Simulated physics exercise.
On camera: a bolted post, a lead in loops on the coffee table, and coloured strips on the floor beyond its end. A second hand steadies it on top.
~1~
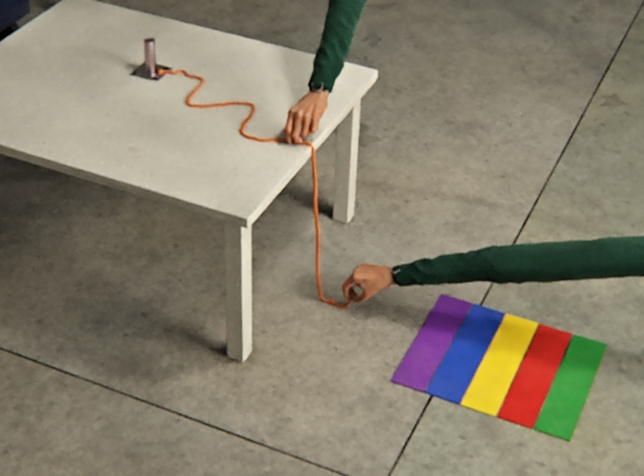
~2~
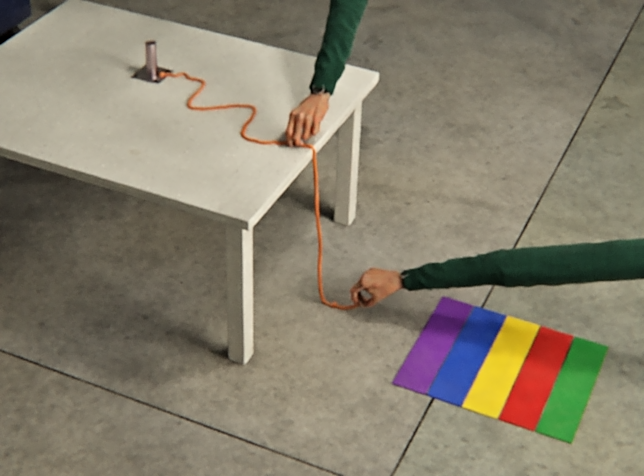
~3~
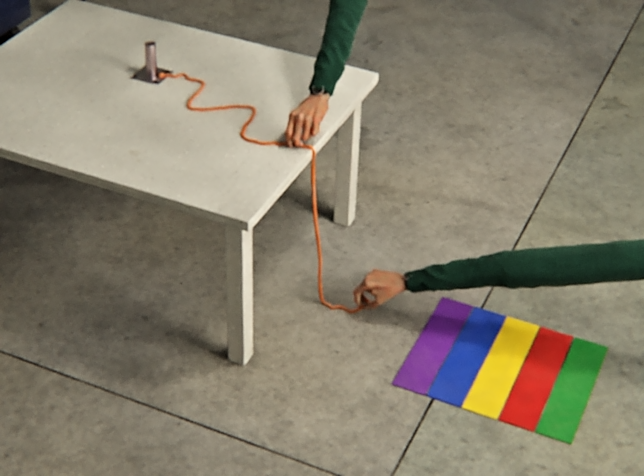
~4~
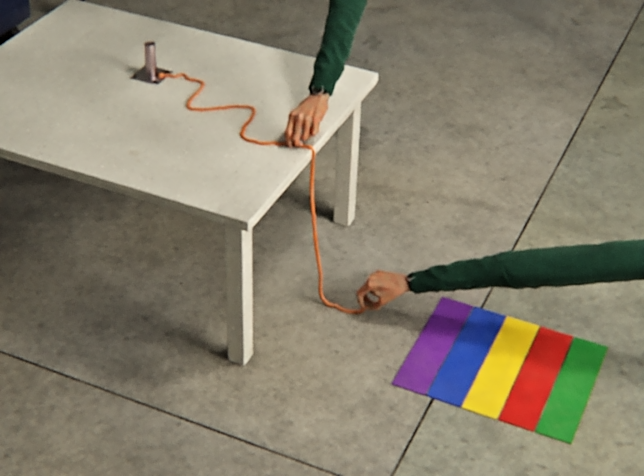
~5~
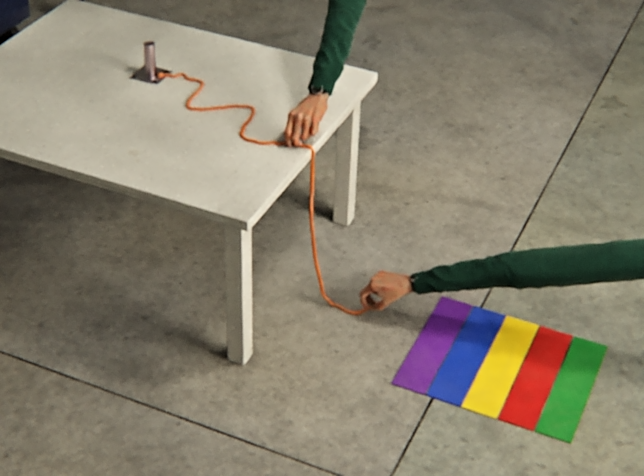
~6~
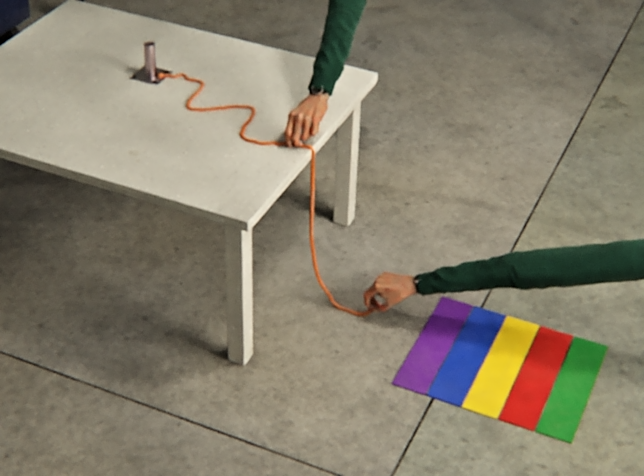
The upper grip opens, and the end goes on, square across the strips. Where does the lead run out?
It halts on the green strip.
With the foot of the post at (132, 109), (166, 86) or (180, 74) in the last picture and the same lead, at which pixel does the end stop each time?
Near (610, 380), (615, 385) and (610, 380).
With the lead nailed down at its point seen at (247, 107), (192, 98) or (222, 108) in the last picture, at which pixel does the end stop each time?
Try by try, around (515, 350), (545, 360) and (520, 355).
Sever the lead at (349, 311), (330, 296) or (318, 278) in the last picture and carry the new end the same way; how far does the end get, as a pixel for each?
About (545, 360), (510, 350) and (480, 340).
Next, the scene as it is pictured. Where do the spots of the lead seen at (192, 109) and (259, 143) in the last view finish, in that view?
They go to (245, 111) and to (359, 173).
Early on, end near (530, 357); over red.
Midway, end near (564, 368); over green.
At the end of the slack, end near (584, 374); over green. Over green.
